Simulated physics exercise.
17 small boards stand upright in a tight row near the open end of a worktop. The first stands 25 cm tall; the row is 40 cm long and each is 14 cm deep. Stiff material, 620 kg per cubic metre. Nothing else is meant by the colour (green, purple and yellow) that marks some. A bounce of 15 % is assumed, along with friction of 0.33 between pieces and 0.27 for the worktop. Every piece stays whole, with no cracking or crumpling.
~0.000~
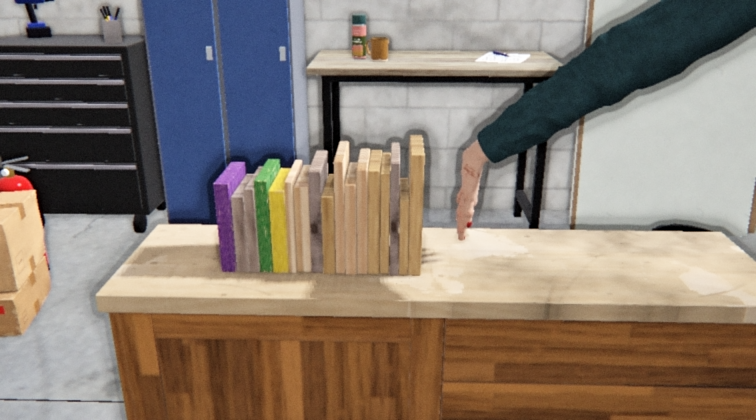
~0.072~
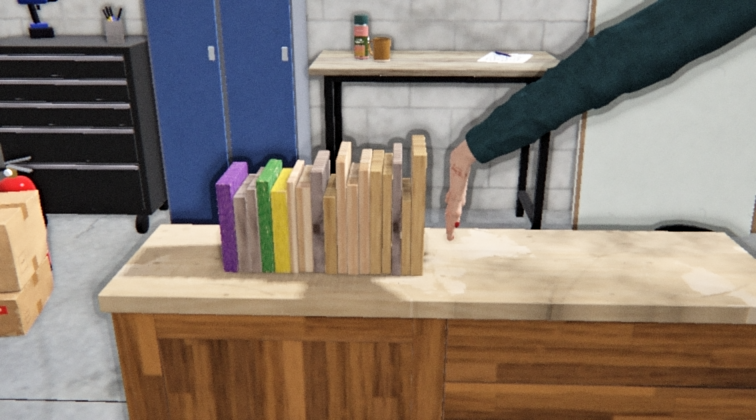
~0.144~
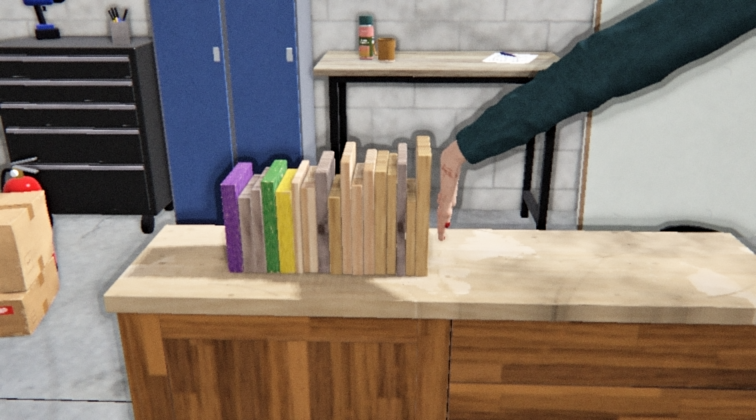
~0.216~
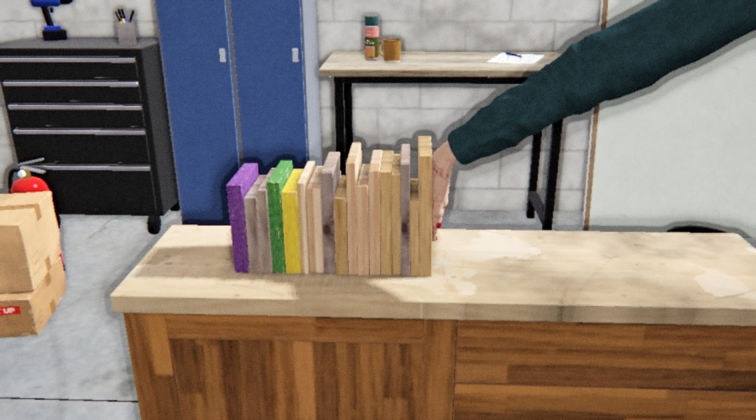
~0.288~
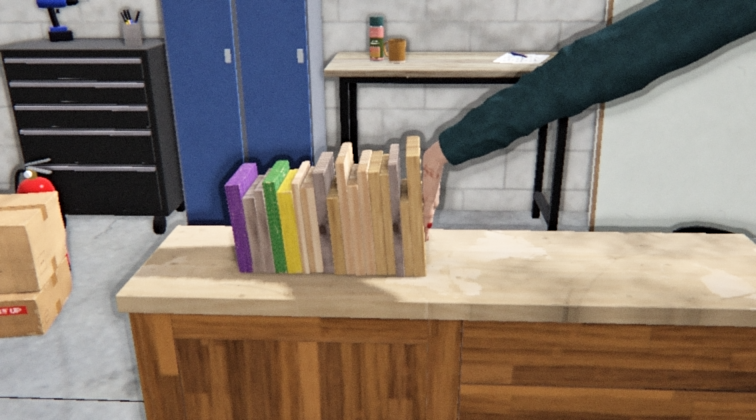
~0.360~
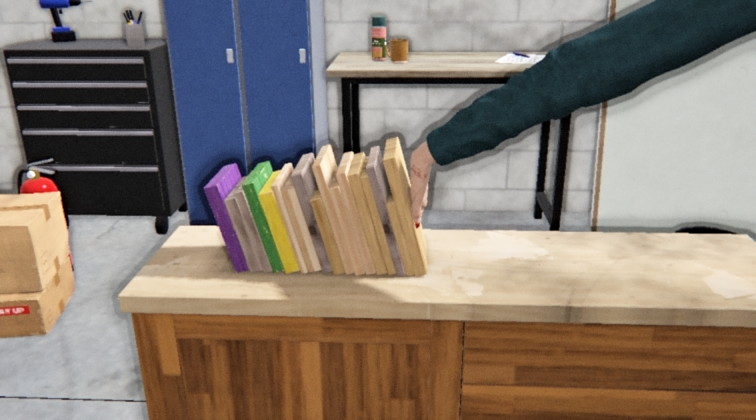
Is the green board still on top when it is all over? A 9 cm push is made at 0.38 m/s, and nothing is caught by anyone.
I expect it to hang on.
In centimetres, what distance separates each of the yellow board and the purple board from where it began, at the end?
Yellow shifts close to 20 cm and purple close to 110 cm.
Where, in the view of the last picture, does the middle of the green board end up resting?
In the final view it ends up around pixel (190, 233).
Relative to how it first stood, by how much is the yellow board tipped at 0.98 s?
Its tilt comes to about 60° at that moment.
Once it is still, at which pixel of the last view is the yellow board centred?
I'd place it at about (220, 234) in the final view.
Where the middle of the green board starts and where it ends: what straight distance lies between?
Some 20 centimetres.
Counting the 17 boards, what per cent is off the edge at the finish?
Something near 5 percent.
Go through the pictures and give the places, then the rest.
In the first frame (pixels give the middle of a visible side; the camera pans a little), hand (476, 180) 8 cm from the first; green board (263, 228); purple board (225, 229); yellow board (279, 233); none has stirred.
Hand (465, 180) 49 mm from the first; green board (265, 228), in the second frame.
Hand (455, 180) 21 mm from the first; green board (270, 229), in the third frame.
Hand (447, 180) 6 mm in; green board (276, 229), in the fourth frame.
Hand (438, 181) 33 mm in; green board (275, 229) 4° from how it stood; yellow board (290, 234) 4° from how it stood; steepest lean 4°, the board at (416, 218); movement in 17 of them, in the fifth frame.
Hand (426, 181) 6 cm in; green board (263, 229) 15° from how it stood; yellow board (279, 234) 15° from how it stood; purple board (227, 230) 15° from how it stood; movement in 17 of them, in the sixth frame.
After 0.44 s, none of the 17 boards off the edge, 17 disturbed; green board 28° from how it stood; purple board 28° from how it stood.
After 0.60 s, none of the 17 boards off the edge, 17 disturbed; green board 51° from how it stood; purple board on its side.
After 0.98 s, 1 of the 17 boards off the edge; green board 62° from how it stood; purple board upside down.
In the end (1.6 s), 1 of the 17 boards off the edge; green board 62° from how it stood; purple board on its side; yellow board 61° from how it stood. From the last view, middles, green board near (190, 233).
